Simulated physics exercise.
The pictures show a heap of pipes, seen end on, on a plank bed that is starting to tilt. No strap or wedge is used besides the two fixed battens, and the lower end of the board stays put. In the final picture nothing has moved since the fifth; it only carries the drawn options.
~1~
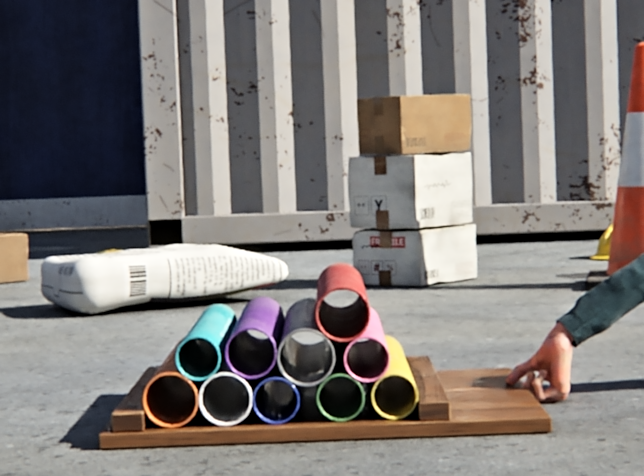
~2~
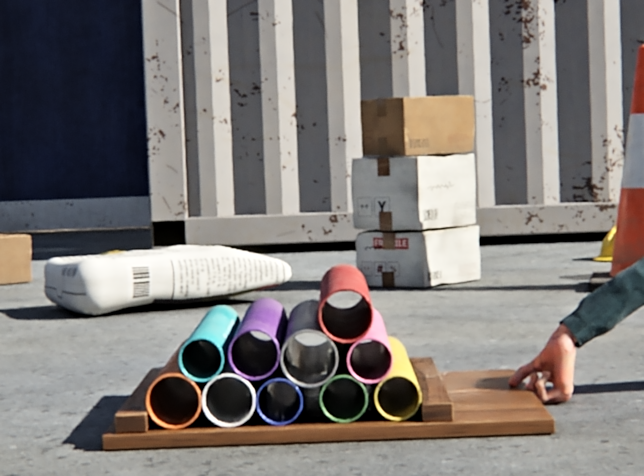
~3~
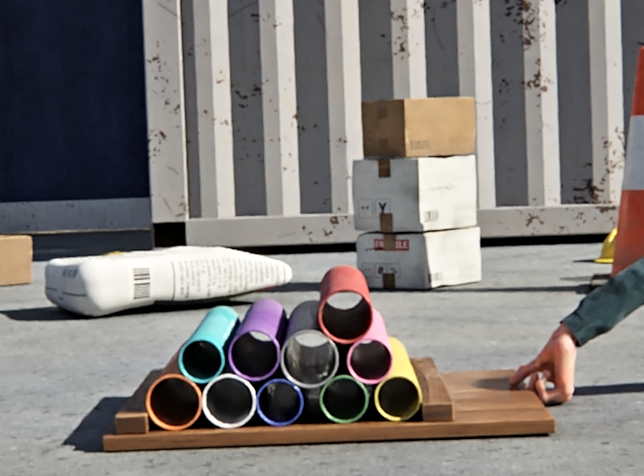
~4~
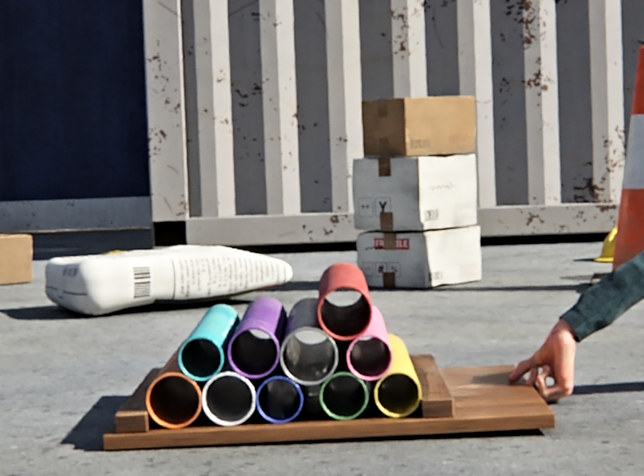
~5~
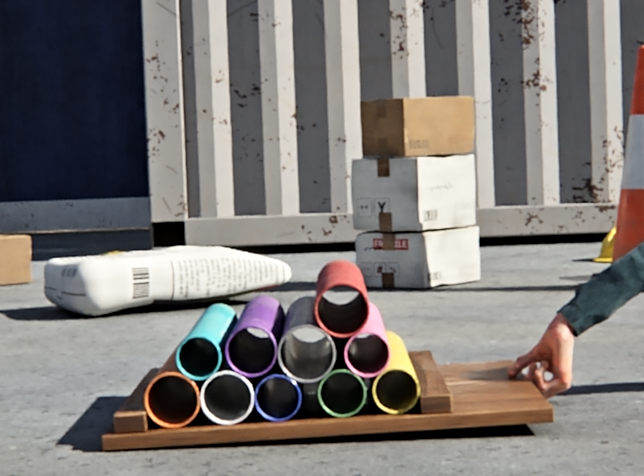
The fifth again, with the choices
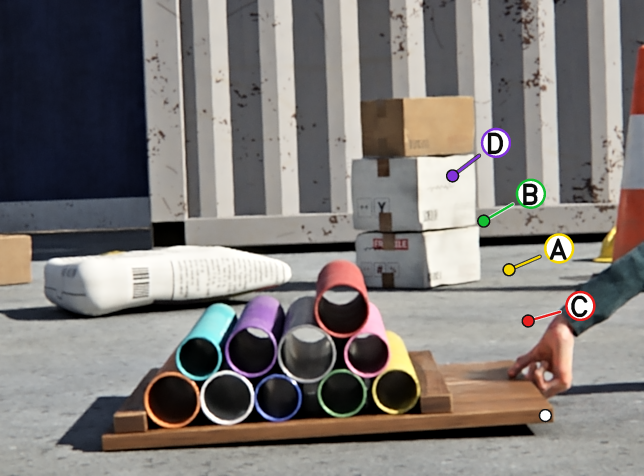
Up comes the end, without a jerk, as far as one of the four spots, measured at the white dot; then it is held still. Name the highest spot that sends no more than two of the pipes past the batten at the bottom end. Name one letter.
The last mark within the limit is A.
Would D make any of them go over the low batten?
Yes.
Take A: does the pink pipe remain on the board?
Yes.
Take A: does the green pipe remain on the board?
The green pipe: Yes.
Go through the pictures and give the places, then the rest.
In the first picture, yellow pipe (395, 397); grey pipe (306, 357); pink pipe (367, 359).
In the second picture, pink pipe (370, 360); turquoise pipe (201, 359).
In the third picture, board (328, 398); yellow pipe (398, 398); orange pipe (174, 402).
In the fourth picture, board (328, 395); orange pipe (174, 401); white pipe (229, 399).
In the fifth picture, board (327, 392); orange pipe (172, 400); white pipe (227, 398).
On the marked copy, A at (509, 270); B at (484, 221); C at (528, 321); D at (453, 176); the white dot at (545, 416).
With A. Early on, board at 15°.
Further on, board at 21°.
At the end, board at 21°, none over the low batten.
As for the rest, B four over the low batten (grey, turquoise, purple, red); C none over the low batten; D five over the low batten.
